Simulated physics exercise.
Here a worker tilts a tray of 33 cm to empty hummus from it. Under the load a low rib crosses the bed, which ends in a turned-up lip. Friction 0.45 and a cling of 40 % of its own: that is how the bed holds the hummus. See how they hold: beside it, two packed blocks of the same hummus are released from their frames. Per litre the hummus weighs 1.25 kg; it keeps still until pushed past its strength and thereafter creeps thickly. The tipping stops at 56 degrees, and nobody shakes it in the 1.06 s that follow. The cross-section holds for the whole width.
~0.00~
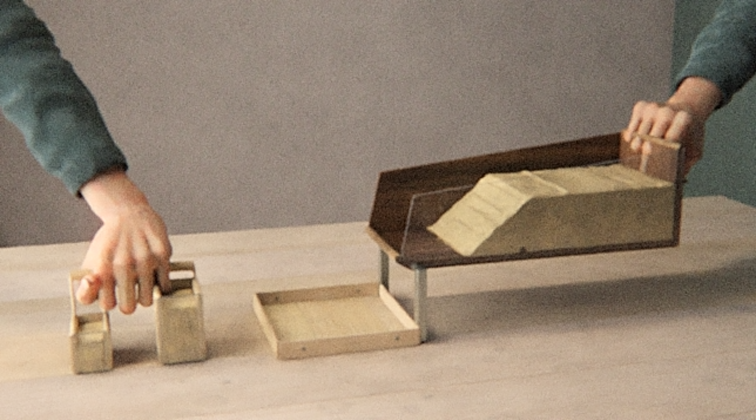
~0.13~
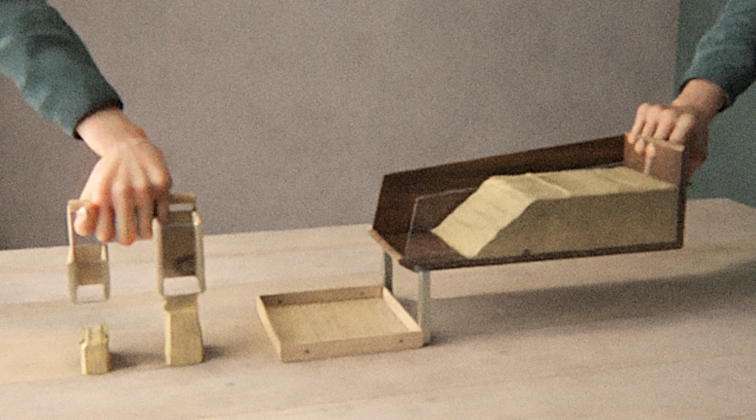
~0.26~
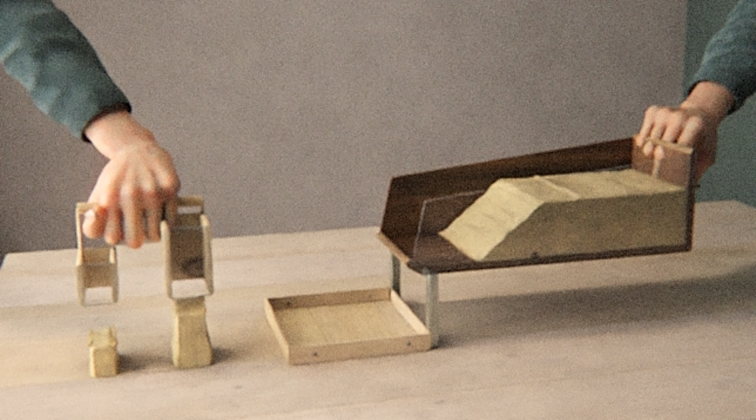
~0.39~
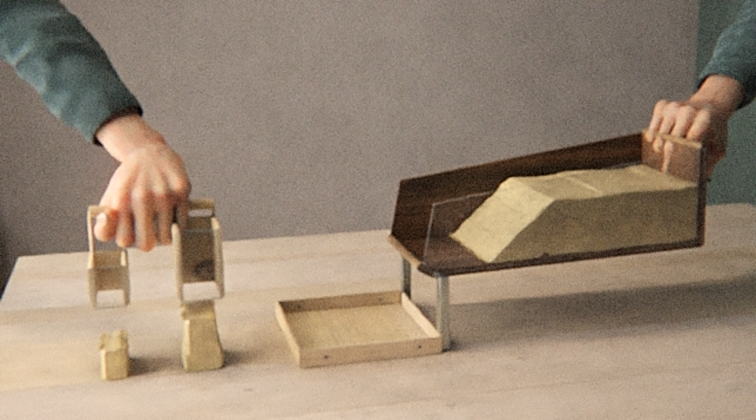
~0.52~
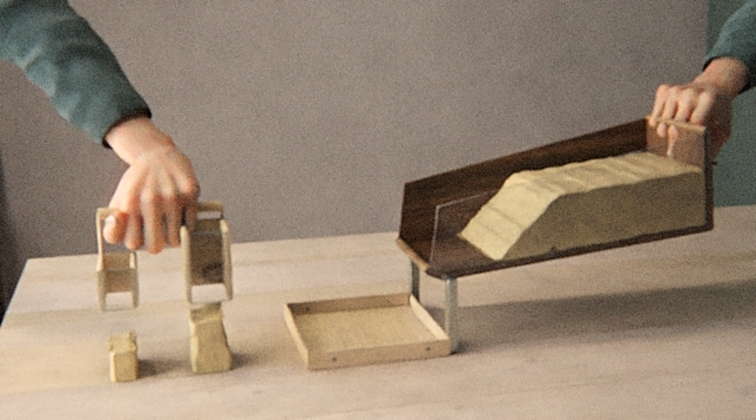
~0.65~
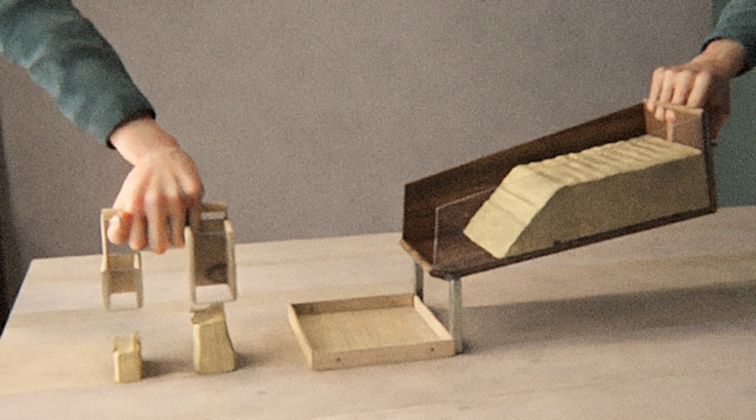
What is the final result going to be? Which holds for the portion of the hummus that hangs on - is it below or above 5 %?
Of the two, below.
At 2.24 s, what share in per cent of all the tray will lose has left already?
Close to 100 in a hundred.
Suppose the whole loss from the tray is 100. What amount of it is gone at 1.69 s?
Reading: Approx. 60 per cent.
By 1.13 s, the tilt is 24 degrees and 100 % is on the bed.
By 1.69 s, the tilt is 40 degrees and 44 % is on the bed.
By 2.24 s, the tilt is 56 degrees and 0 % is on the bed.
By 2.80 s, the tilt is 56 degrees and 0 % is on the bed.
By 3.33 s, at the end, the tilt is 56 degrees and 0 % is on the bed.
